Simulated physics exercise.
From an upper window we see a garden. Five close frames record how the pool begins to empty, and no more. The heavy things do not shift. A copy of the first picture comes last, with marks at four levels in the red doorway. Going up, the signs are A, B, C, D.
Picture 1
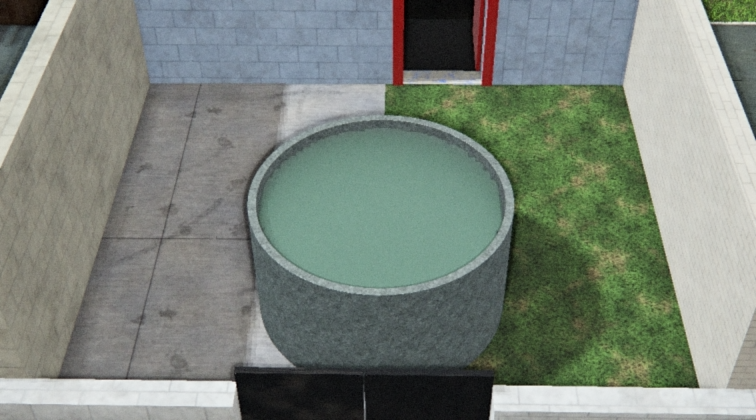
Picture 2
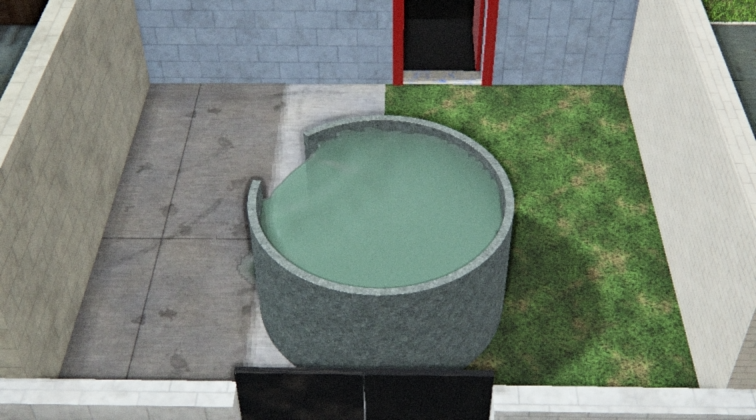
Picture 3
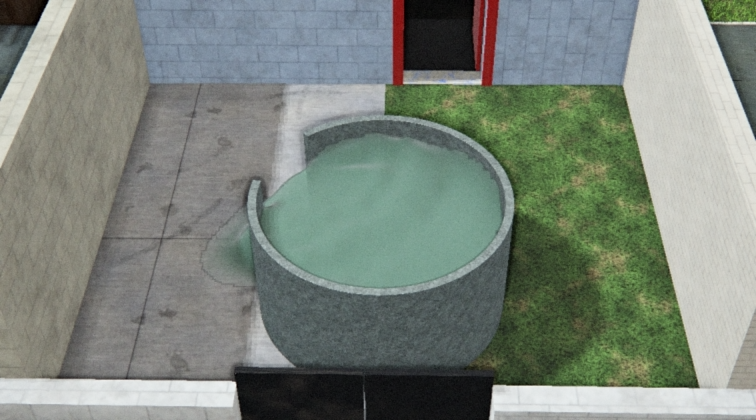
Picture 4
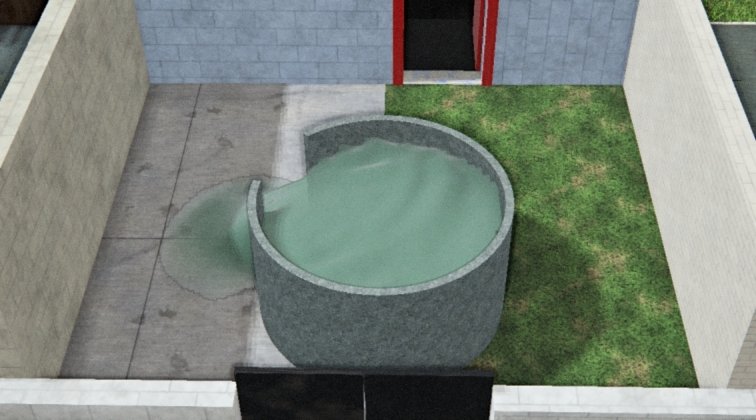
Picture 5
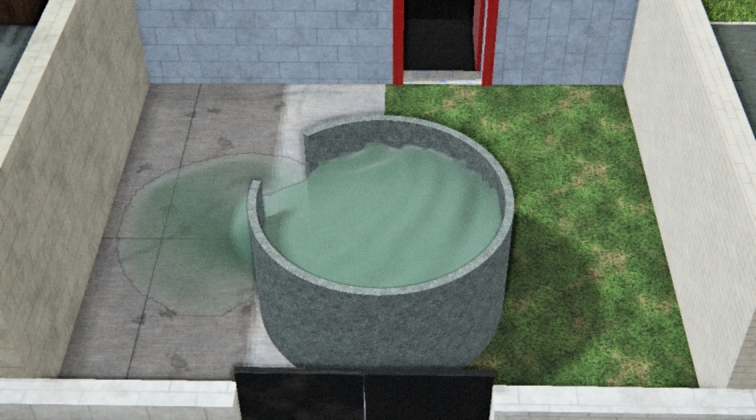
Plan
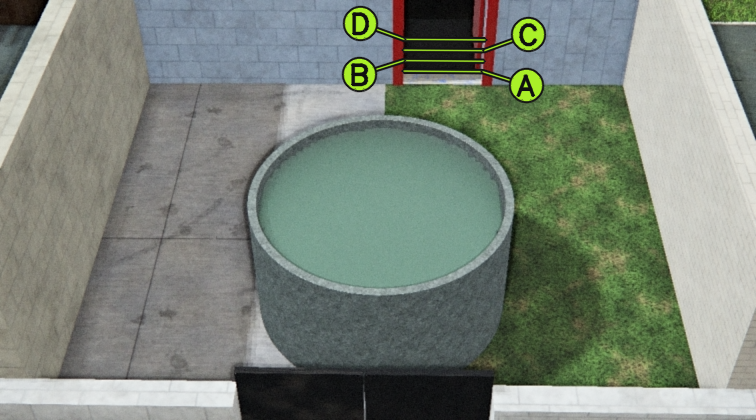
In this clip, a round grey pool of green water stands in a walled garden; a section of its left wall disappears, and water pours through the gap, spreading in a widening patch across the paving on the left.
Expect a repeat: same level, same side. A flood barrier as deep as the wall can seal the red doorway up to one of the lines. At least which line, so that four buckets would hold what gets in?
Line A.
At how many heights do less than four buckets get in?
All four.
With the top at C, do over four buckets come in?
No.
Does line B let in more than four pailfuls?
No.
On the marked copy, A at (443, 71); B at (443, 60); C at (444, 50); D at (444, 39); from the bottom up A, B, C, D.
For line A, nothing gets over.
For line B, nothing gets over.
For line C, nothing gets over.
For line D, nothing gets over.
